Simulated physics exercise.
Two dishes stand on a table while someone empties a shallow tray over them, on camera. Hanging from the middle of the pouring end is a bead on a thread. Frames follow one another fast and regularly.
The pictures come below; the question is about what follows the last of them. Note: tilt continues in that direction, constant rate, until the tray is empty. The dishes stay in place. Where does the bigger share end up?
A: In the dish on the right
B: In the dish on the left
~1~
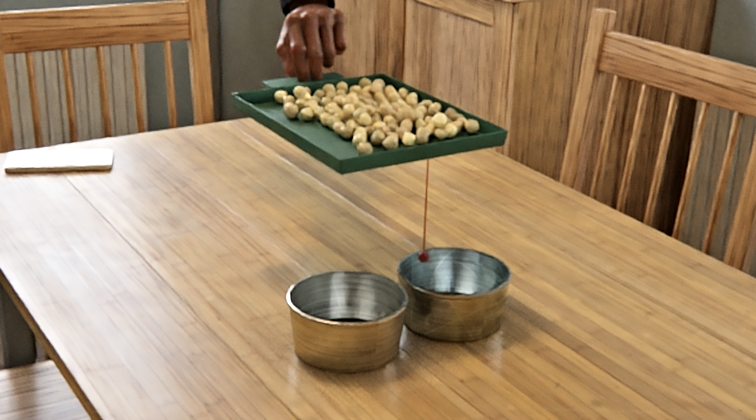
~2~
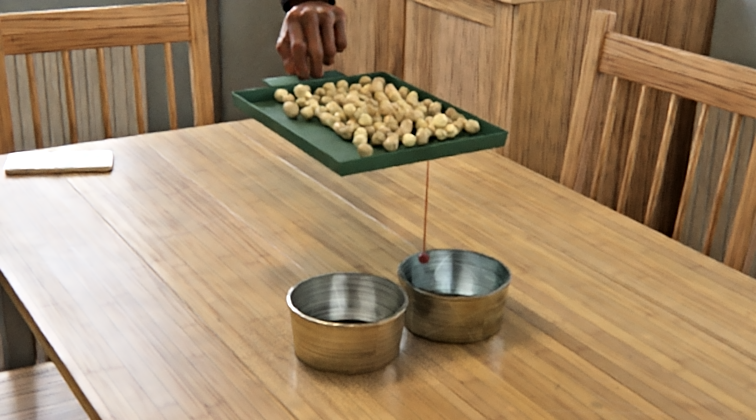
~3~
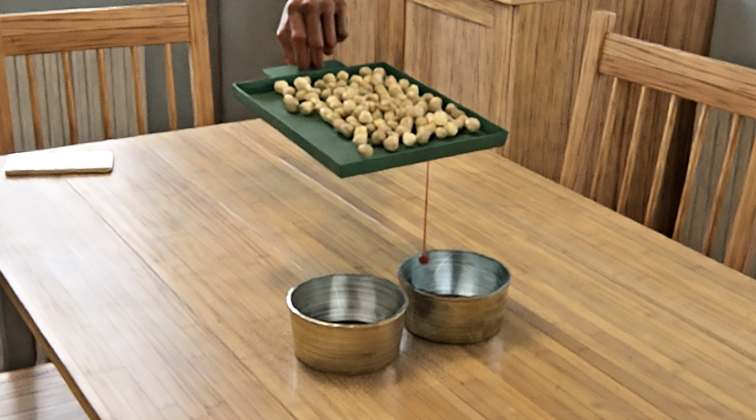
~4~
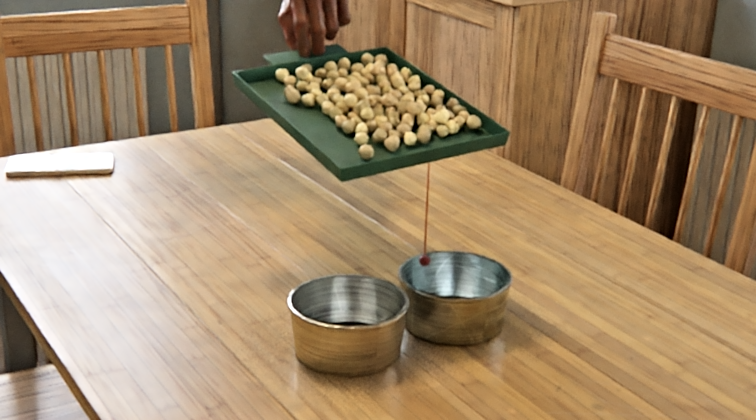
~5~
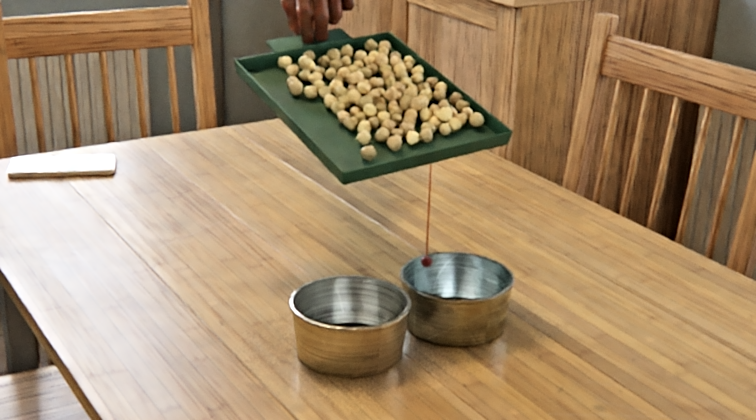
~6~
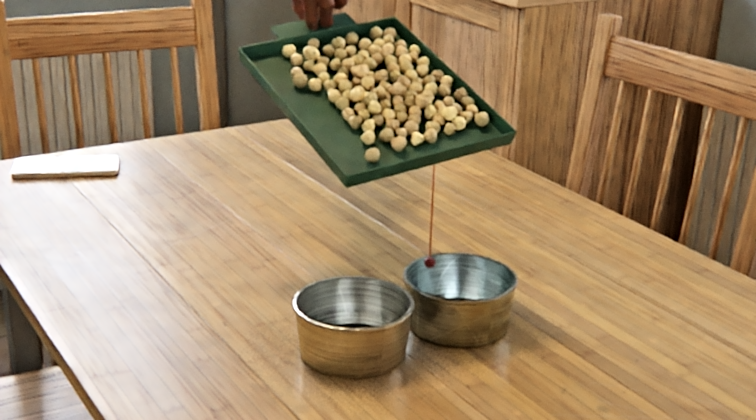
B.
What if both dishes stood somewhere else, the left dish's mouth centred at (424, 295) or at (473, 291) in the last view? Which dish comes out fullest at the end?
The first time it's the left-side dish, the second time it's the left-side dish.
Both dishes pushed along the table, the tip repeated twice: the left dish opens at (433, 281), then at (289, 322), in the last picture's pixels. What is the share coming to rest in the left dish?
First try: Roughly 20 per cent; second try: Roughly 10 per cent.
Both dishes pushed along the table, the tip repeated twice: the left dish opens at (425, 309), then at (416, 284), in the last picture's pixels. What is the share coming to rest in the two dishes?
Close to 60 in a hundred, then close to 20 in a hundred.
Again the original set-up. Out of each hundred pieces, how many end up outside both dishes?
That works out to something like 40 per cent.
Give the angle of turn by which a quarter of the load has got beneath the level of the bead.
At about 110°.
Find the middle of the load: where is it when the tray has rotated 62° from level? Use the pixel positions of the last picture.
Roughly at (404, 105).
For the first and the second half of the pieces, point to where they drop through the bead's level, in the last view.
It goes through near (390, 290) first, then near (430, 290).
Soon after the last picture, tray tipped steeply; nearly all on the tray; a stray few outside both; a stray few in the air.
A little later, tray tipped right over; most on the tray; a small part in the left dish; a stray few in the right dish; a stray few outside both; a small part in the air.
Later still, tray tipped past a quarter turn; about half in the left dish; a small part in the right dish; about half outside both.
At rest, tray tipped past a quarter turn; about half in the left dish; a small part in the right dish; about half outside both.
